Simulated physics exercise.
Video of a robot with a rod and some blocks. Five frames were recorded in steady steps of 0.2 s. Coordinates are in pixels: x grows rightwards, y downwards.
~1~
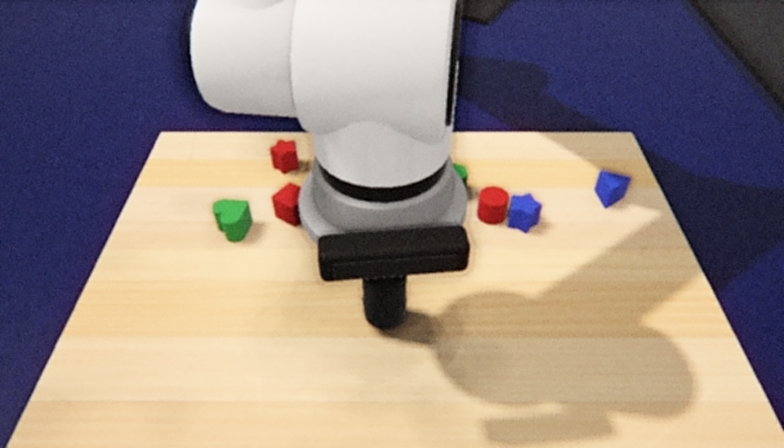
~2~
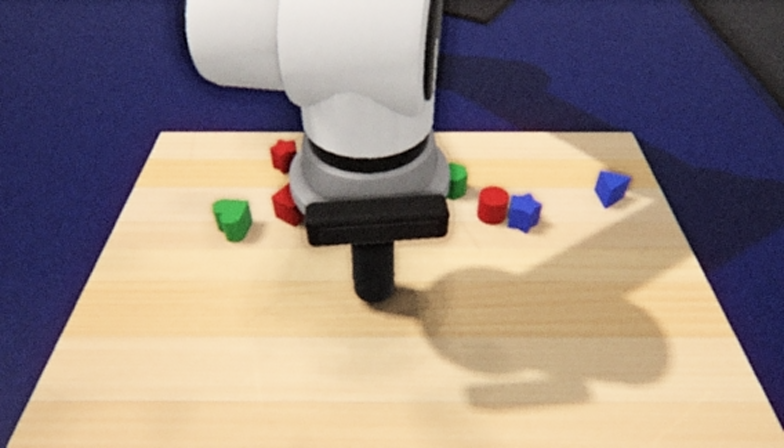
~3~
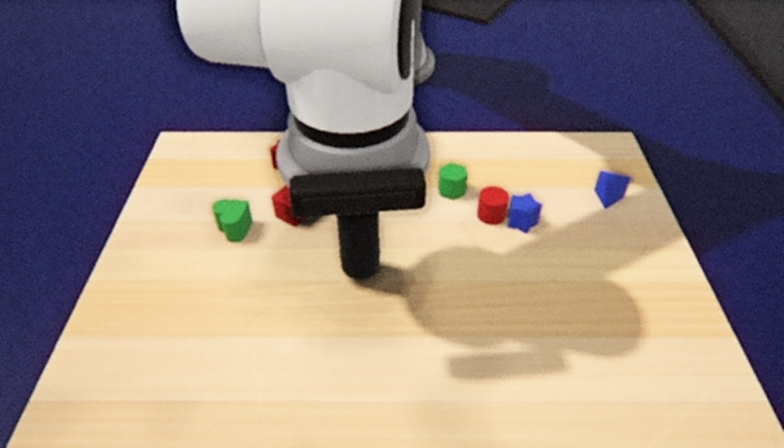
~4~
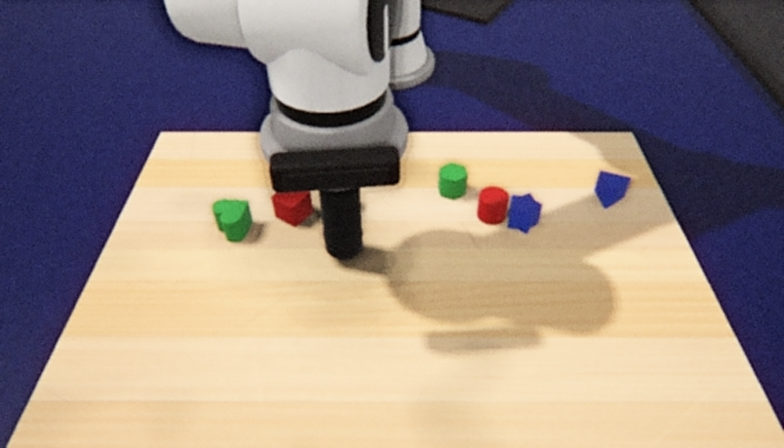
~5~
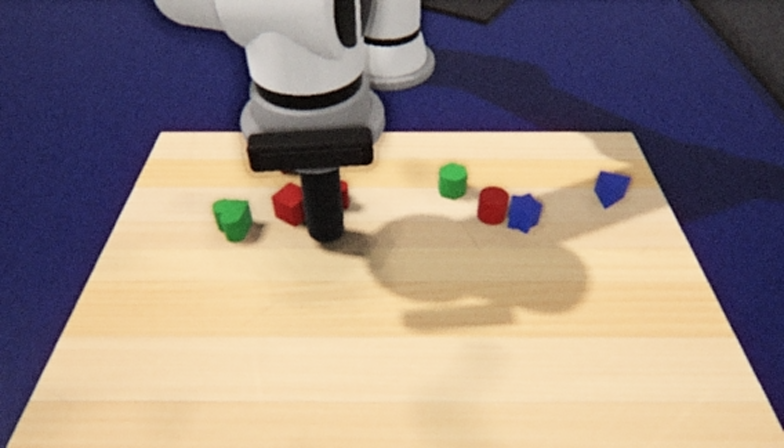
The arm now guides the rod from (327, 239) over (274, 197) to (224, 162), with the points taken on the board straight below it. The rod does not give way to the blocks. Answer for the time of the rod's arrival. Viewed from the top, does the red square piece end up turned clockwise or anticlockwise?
Clockwise rotation.
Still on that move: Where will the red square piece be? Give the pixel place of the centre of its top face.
At the end it should sit near (209, 128).
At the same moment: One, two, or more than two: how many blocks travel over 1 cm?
One.
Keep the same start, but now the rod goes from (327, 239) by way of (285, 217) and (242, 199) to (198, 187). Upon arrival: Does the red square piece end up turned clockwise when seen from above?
It seems so.
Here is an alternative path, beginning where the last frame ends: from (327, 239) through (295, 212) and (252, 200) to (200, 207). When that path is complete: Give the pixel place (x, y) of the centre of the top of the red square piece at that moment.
That would be at about pixel (246, 161).
On the path given first. One third of the way, rod (289, 201); red square piece (268, 174).
Two thirds of the way, rod (255, 175); red square piece (237, 149), turned 20° clockwise.
At the end, rod (222, 153); red square piece (209, 128), turned 30° clockwise; red heart-shaped block still.
